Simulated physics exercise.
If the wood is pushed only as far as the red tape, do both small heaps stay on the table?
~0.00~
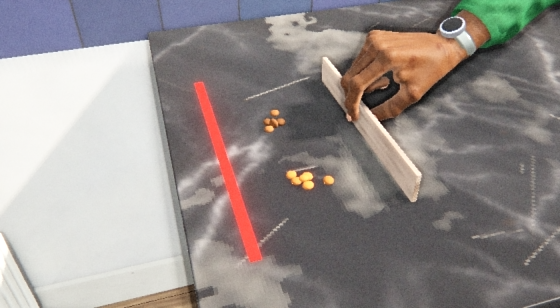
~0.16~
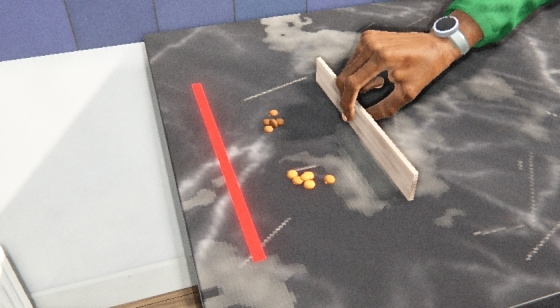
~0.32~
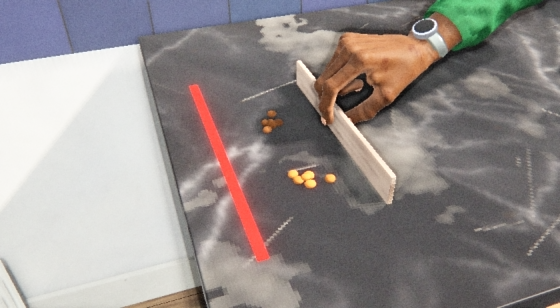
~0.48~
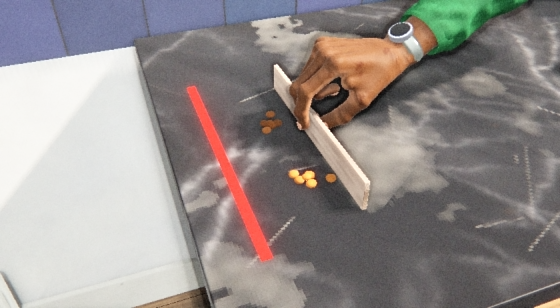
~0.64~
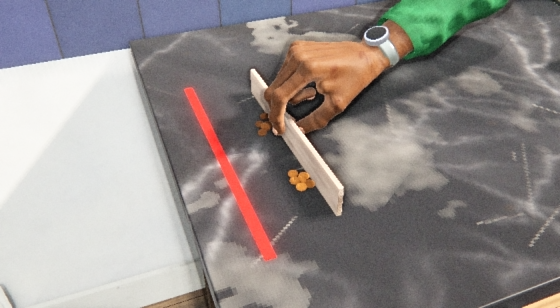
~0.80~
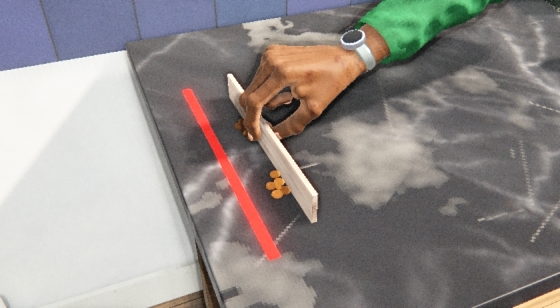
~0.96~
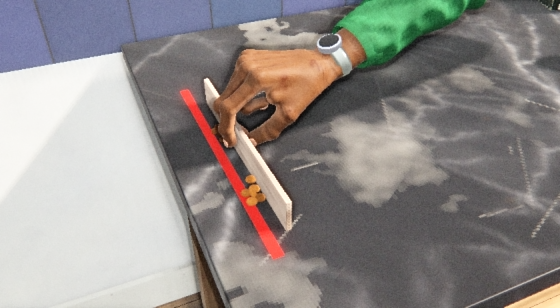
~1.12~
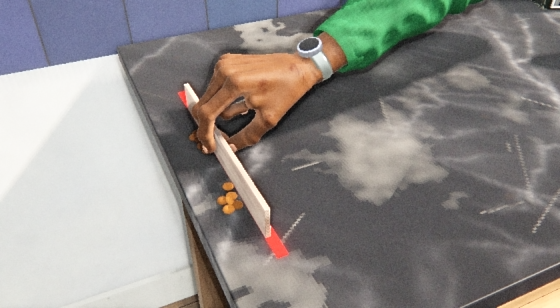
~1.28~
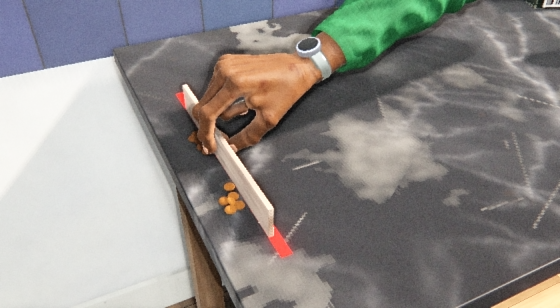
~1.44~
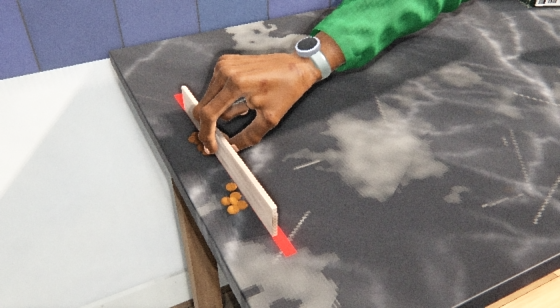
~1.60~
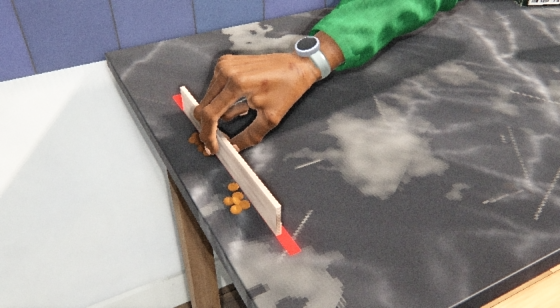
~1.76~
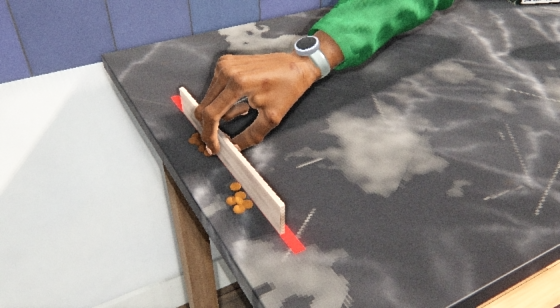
Yes, both heaps stay on the table. They come to rest in front of the wood, just short of the table's left edge.
